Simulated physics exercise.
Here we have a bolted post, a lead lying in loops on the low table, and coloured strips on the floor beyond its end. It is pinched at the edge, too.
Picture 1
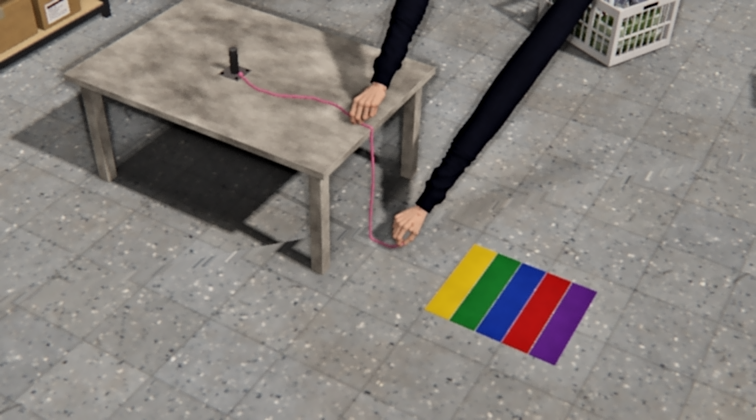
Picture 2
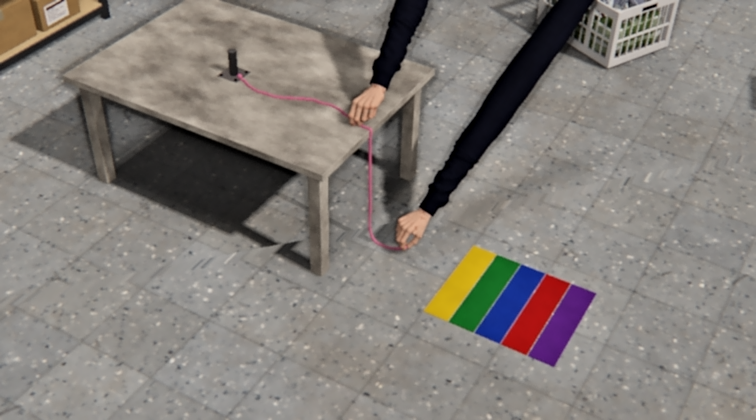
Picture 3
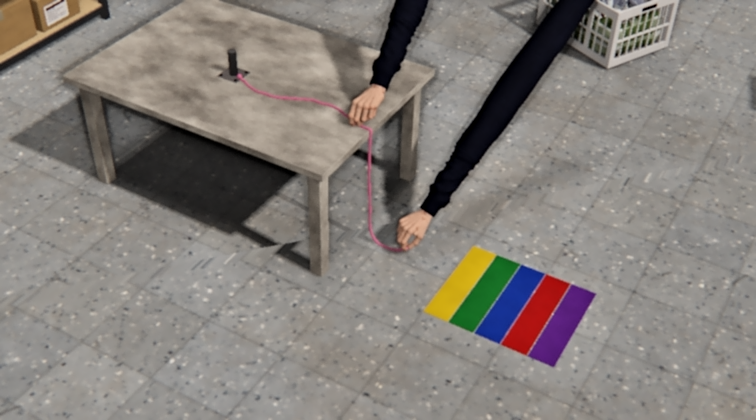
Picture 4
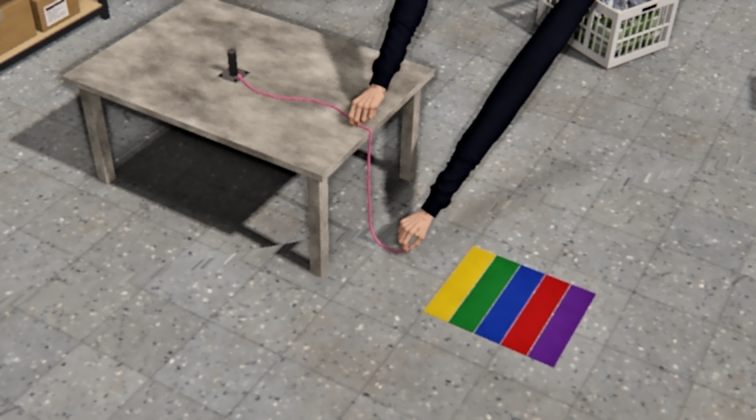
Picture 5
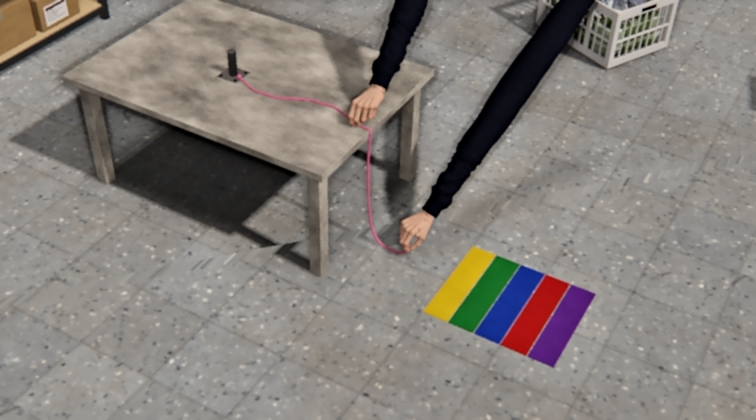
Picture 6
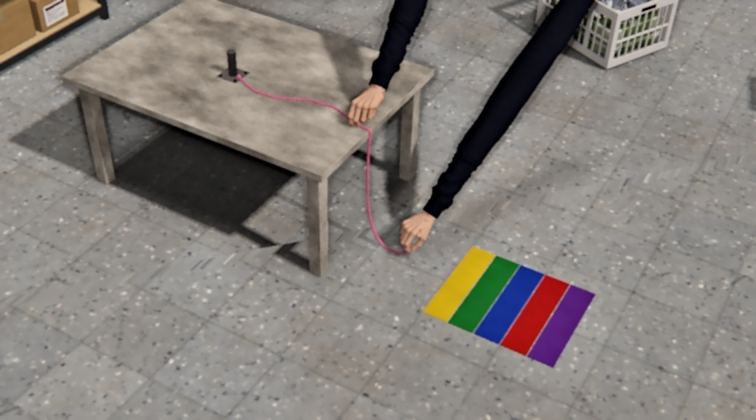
Two hands hold a pink cord at a table's edge and near the floor, barely moving.
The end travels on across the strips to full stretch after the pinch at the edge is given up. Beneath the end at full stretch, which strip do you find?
You find the green strip.
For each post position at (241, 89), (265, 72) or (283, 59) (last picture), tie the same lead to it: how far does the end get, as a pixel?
Try by try: (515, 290), (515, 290) and (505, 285).
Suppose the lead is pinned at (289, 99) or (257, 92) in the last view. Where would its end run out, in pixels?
Around (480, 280), then around (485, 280).
Early on, end near (451, 266); short of the strips.
Midway, end near (474, 276); over yellow.
At the end of the slack, end near (487, 281); over green. Over green.
